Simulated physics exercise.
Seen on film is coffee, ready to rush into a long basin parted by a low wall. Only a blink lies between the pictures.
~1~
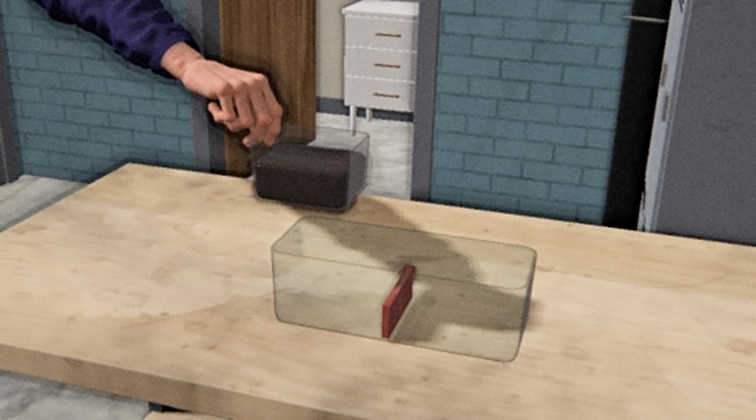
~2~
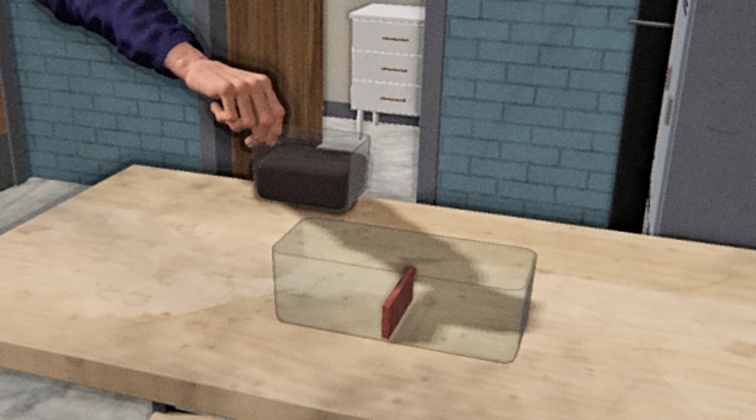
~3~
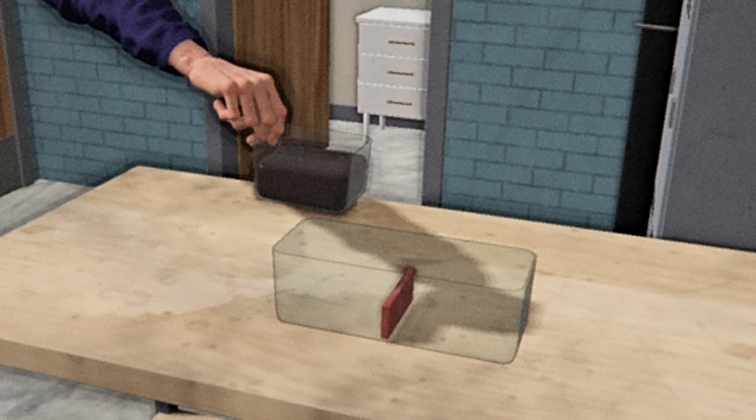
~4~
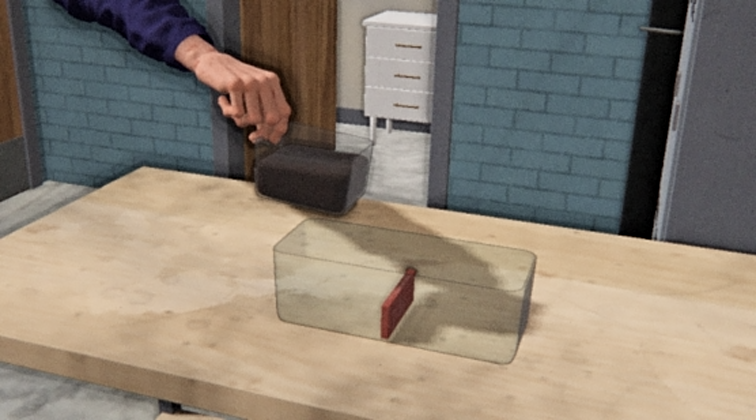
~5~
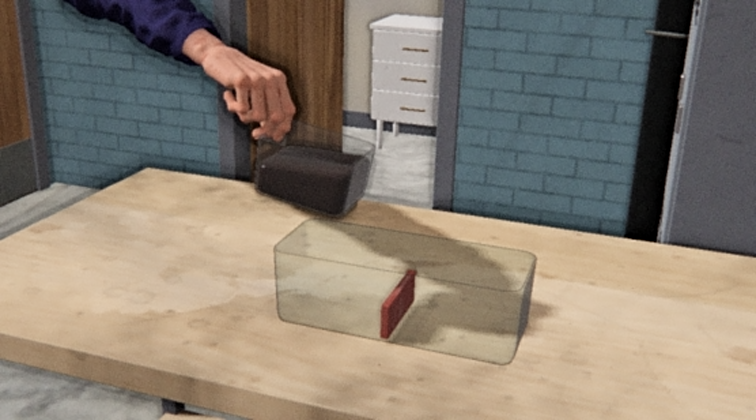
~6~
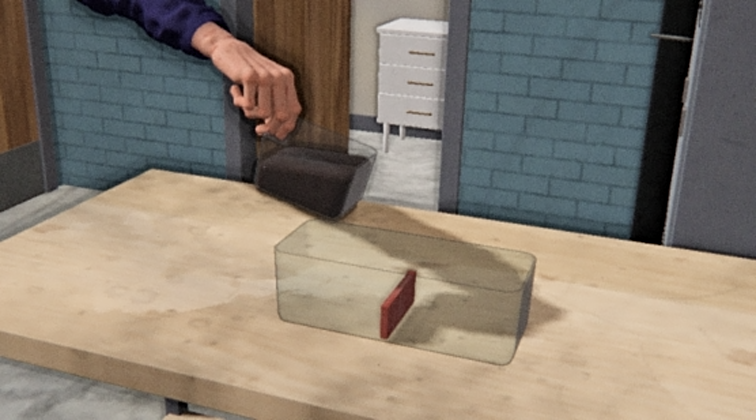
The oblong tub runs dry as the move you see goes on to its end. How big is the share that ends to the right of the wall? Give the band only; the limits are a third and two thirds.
Reaches a third, not past two thirds.
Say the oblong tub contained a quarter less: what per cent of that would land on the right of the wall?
It should come out close to 15 per cent.
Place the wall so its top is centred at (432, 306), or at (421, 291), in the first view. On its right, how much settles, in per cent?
With the first placement it is 15 %, with the second 0 %.
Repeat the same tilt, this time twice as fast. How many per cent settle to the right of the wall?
Near 30 in a hundred.
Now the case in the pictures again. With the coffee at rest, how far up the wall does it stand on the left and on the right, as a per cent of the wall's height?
Roughly 40 percent left, 30 percent right.
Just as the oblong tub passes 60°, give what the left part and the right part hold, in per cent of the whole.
Left: 5 %; right: 5 %.
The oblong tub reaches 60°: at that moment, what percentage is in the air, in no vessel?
20 per cent.
A moment on, the oblong tub is tipped part way and 68 per cent is still to pour, 6 is left of the wall and 5 right of it.
Next, the oblong tub is tipped on its side and 21 per cent is still to pour, 26 is left of the wall and 46 right of it.
Then the oblong tub is tipped on its side and 4 per cent is still to pour, 47 is left of the wall and 46 right of it.
Later the oblong tub is tipped on its side and 0 per cent is still to pour, 52 is left of the wall and 46 right of it.
Finally, 53 per cent lies left of the wall, 46 right of it and 1 outside.
